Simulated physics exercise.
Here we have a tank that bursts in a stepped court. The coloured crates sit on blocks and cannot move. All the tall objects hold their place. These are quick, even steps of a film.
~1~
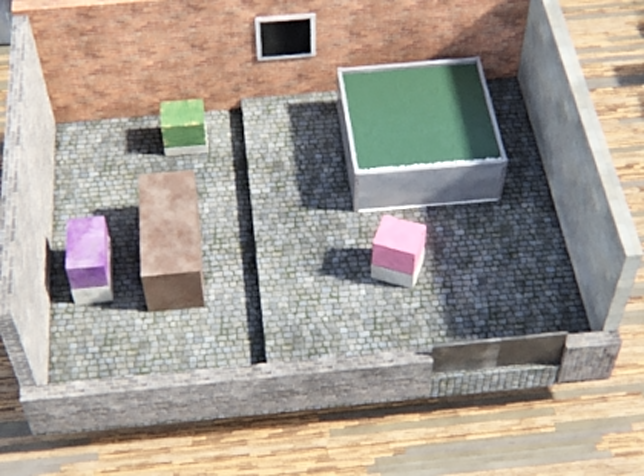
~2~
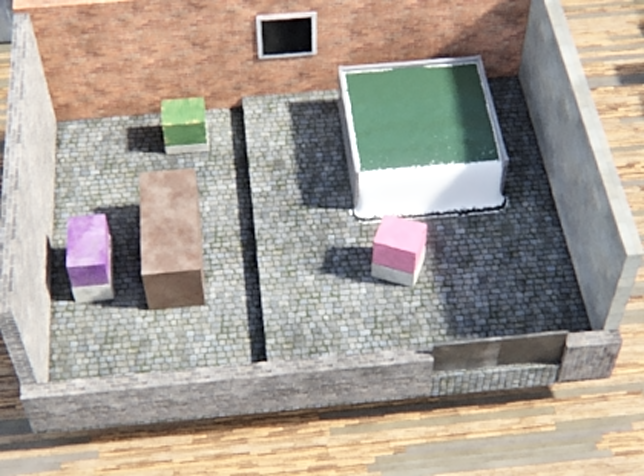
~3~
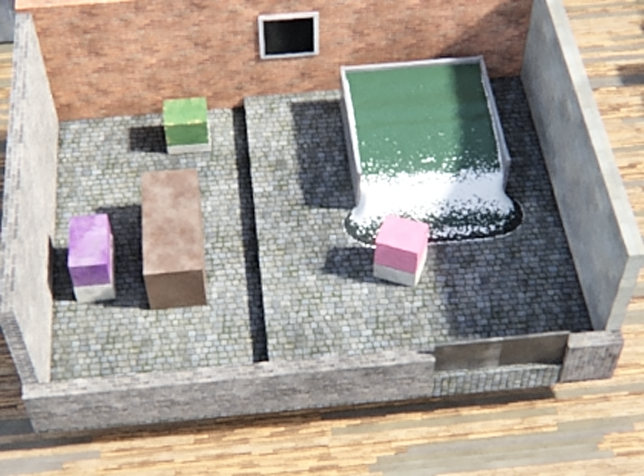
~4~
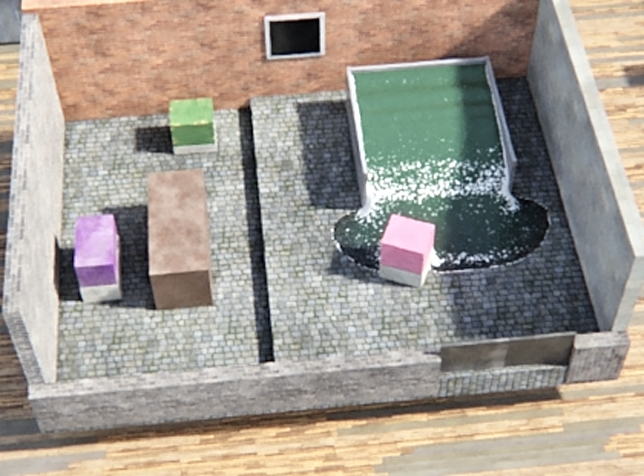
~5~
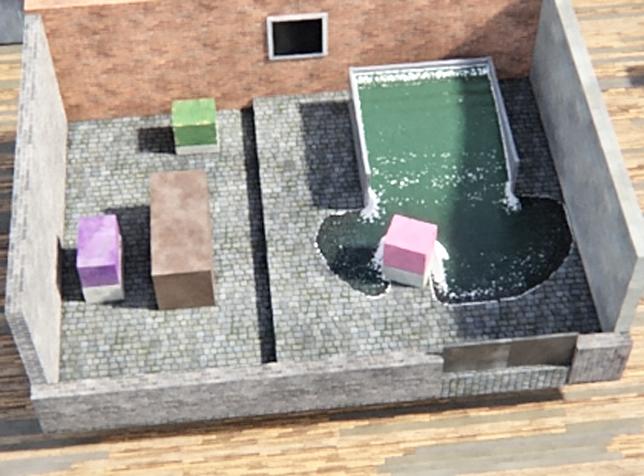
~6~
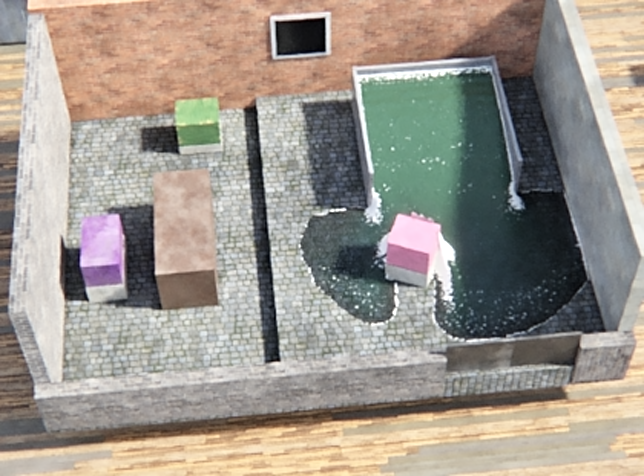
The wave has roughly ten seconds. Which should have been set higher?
In the end: The pink crate is soaked; the green crate is soaked; the purple crate keeps dry.
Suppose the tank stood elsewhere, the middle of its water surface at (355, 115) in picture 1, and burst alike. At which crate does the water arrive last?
It is the green-painted one.
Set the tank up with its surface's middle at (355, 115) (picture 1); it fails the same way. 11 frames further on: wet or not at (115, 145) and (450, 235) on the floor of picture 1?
In turn: No water, flooded.
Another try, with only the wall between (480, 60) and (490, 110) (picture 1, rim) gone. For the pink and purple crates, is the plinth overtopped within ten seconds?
In short: The pink crate escapes it, the purple crate remains dry.
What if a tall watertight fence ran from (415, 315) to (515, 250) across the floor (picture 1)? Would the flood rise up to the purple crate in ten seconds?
In short: Purple crate is safe.
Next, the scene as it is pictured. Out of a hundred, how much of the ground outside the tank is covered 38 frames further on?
I make it 90 per cent.
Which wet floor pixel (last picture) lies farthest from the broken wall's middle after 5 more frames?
Roughly at (278, 388).
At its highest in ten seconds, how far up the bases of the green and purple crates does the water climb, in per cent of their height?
About 140 and 80 per cent.
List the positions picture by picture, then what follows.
Still water in the open tank at (419, 117), in the first frame.
Water pours out at (429, 191) and has run to (504, 199), in the second frame.
The front is at (352, 232), out from the gap at (431, 192), in the third frame.
The front is at (345, 248), out from the gap at (437, 194), in the fourth frame.
Water pours out at (439, 195) and has run to (565, 251), in the fifth frame.
Water pours out at (443, 194) and has run to (534, 323), in the sixth frame.
A moment on, water covers 35 % of the floor; the pink crate water round its plinth, the green crate not reached, the purple crate not reached.
Next, water covers 50 % of the floor; the pink crate water round its plinth, the green crate not reached, the purple crate not reached.
Then, water covers 60 % of the floor; the pink crate water round its plinth, the green crate water round its plinth, the purple crate water round its plinth.
Later, water covers 90 % of the floor; the pink crate water round its plinth, the green crate water round its plinth, the purple crate water round its plinth.
In the end, water covers 95 % of the floor; the pink crate was topped, the green crate was topped, the purple crate stayed above the water.
